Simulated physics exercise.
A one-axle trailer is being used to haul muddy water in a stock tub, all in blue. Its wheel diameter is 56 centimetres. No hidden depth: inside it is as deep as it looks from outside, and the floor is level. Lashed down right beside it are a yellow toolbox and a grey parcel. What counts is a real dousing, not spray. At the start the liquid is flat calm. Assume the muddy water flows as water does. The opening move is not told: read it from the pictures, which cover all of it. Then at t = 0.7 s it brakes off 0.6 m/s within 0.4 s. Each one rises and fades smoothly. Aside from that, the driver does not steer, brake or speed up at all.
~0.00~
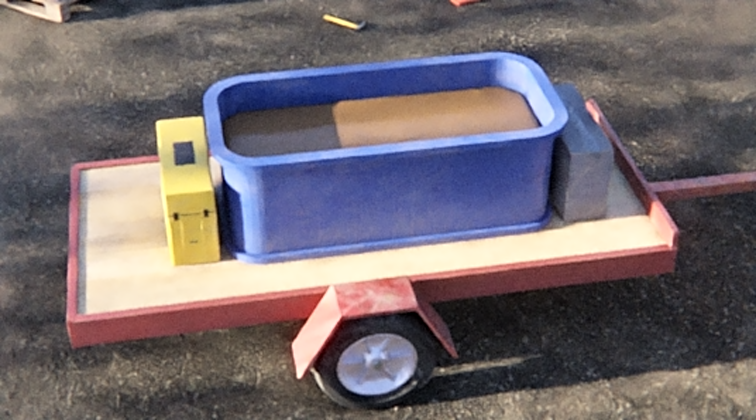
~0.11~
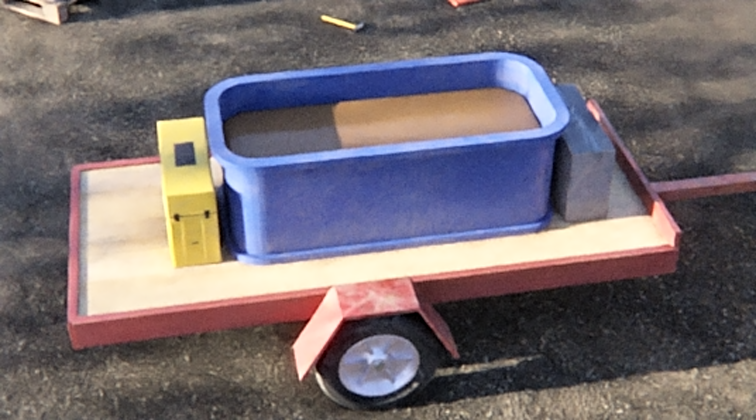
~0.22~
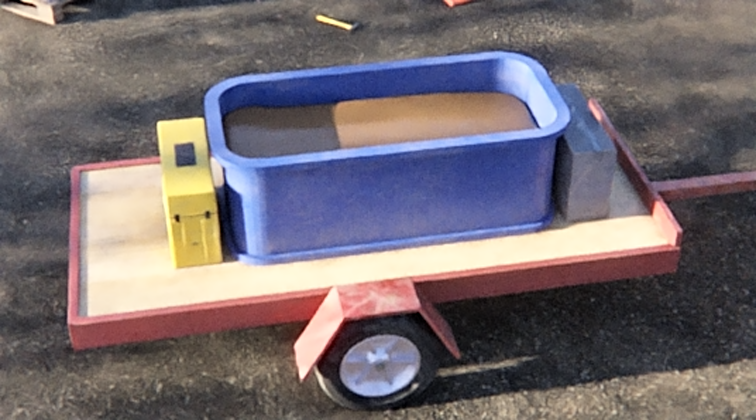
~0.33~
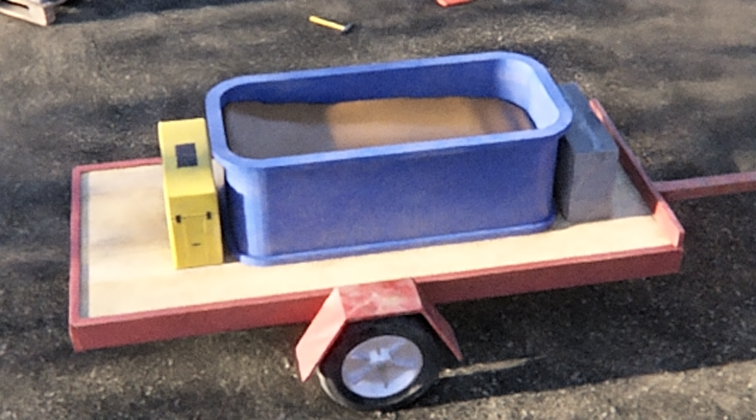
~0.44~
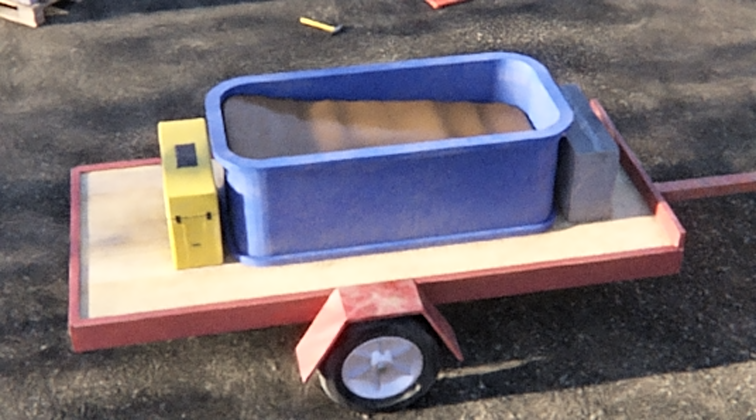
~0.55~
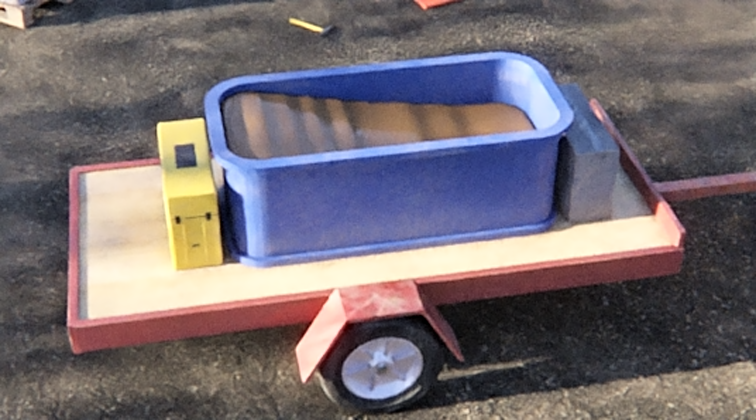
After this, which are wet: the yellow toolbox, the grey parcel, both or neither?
Here's how it goes: The yellow toolbox gets struck and the grey parcel gets struck.
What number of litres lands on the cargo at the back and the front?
Around 10 and 6 L respectively.
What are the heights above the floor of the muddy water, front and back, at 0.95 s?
Front reads 38 centimetres, back reads 34 centimetres.
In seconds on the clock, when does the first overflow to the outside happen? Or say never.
About 1.5 s.
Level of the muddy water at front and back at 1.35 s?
Front: 72 cm; back: 24 cm.
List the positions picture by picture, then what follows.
The surface is at (510, 99) by the front wall; at (239, 126) by the back wall; it lies level with the rim line; the front is on the right, levels are read along the far wall; the yellow toolbox stands at the back; the grey parcel stands at the front; a wheel hub at (379, 371), in the first picture.
The surface is at (511, 100) by the front wall; at (239, 127) by the back wall; it lies level with the rim line, in the second picture.
The surface is at (511, 105) by the front wall; at (239, 122) by the back wall; it climbs 3° towards the back, in the third picture.
The surface is at (512, 111) by the front wall; at (240, 115) by the back wall; it climbs 6° towards the back, in the fourth picture.
The surface is at (513, 114) by the front wall; at (239, 109) by the back wall; it climbs 8° towards the back, in the fifth picture.
The surface is at (512, 116) by the front wall; at (238, 106) by the back wall; it climbs 9° towards the back; a wheel hub at (384, 375), in the sixth picture.
After 0.95 s the surface is 37 cm up at the front and 34 cm at the back; nothing has left.
After 1.35 s the surface is 72 cm up at the front and 23 cm at the back; nothing has left.
After 1.85 s the surface is 36 cm up at the front and 32 cm at the back; 2 per cent is out, over the front.
After 4.09 s 6 per cent is out, over the back and the front; the yellow toolbox has caught 10 litres and the grey parcel 6 litres.
